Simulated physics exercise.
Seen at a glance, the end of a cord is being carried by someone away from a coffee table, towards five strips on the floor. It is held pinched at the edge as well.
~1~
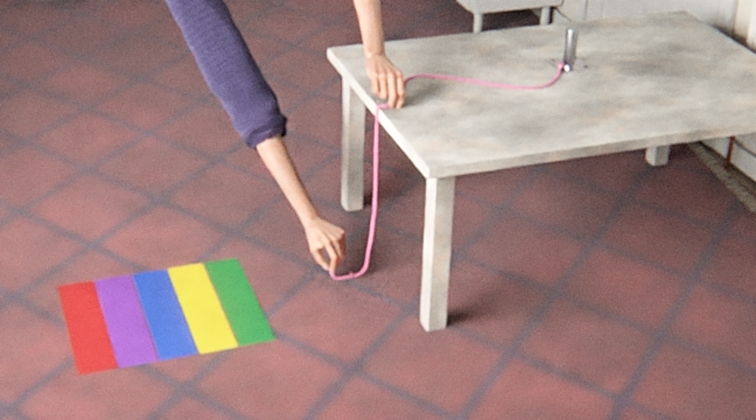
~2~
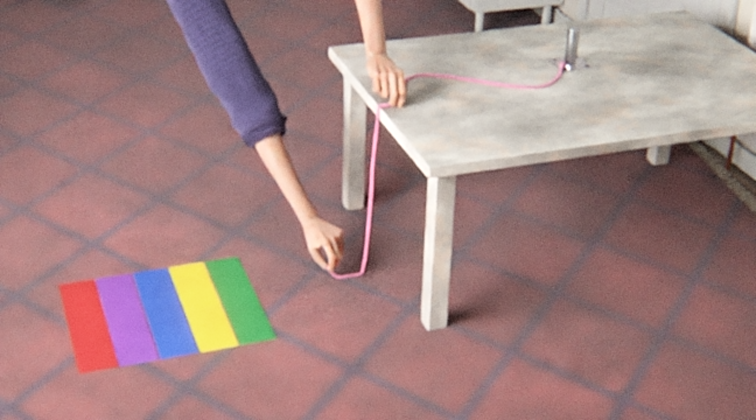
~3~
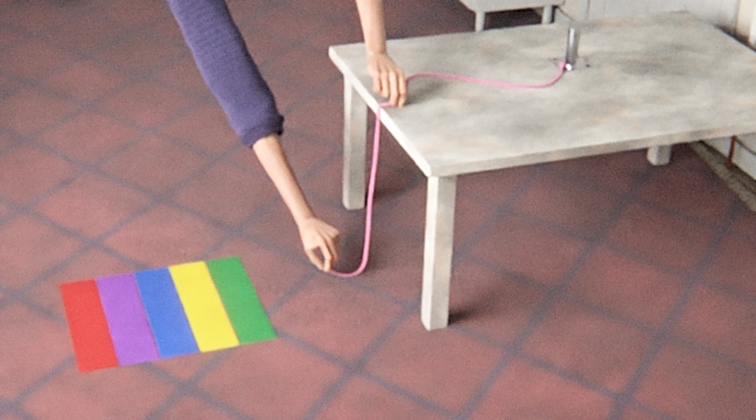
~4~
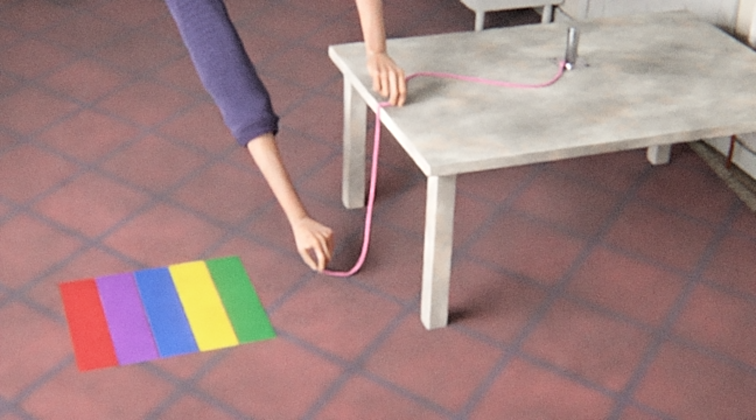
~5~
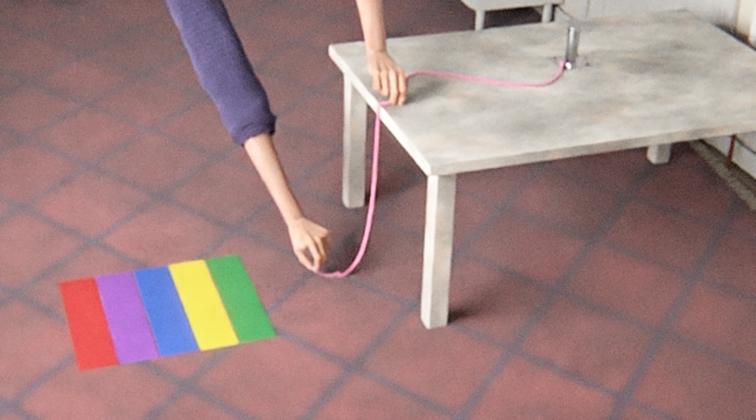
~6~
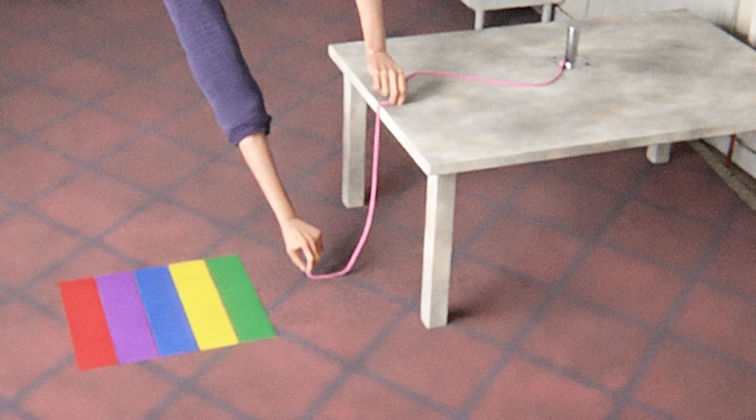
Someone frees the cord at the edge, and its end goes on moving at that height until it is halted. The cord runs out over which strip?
The purple one.
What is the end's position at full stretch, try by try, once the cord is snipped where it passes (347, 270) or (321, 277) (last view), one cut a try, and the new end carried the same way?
(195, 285) and (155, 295).
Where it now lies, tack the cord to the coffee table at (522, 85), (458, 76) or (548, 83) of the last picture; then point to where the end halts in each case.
(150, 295), (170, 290), (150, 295).
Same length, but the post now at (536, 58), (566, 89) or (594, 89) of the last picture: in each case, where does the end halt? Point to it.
The places come out near (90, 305), (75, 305) and (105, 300).
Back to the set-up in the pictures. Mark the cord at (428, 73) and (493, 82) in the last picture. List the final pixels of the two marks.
Result - first point (403, 90), second point (462, 79).
A little later, end near (189, 288); over yellow.
Next, end near (146, 294); over blue.
When it is tight, end near (121, 298); over purple. It halts on the purple strip.
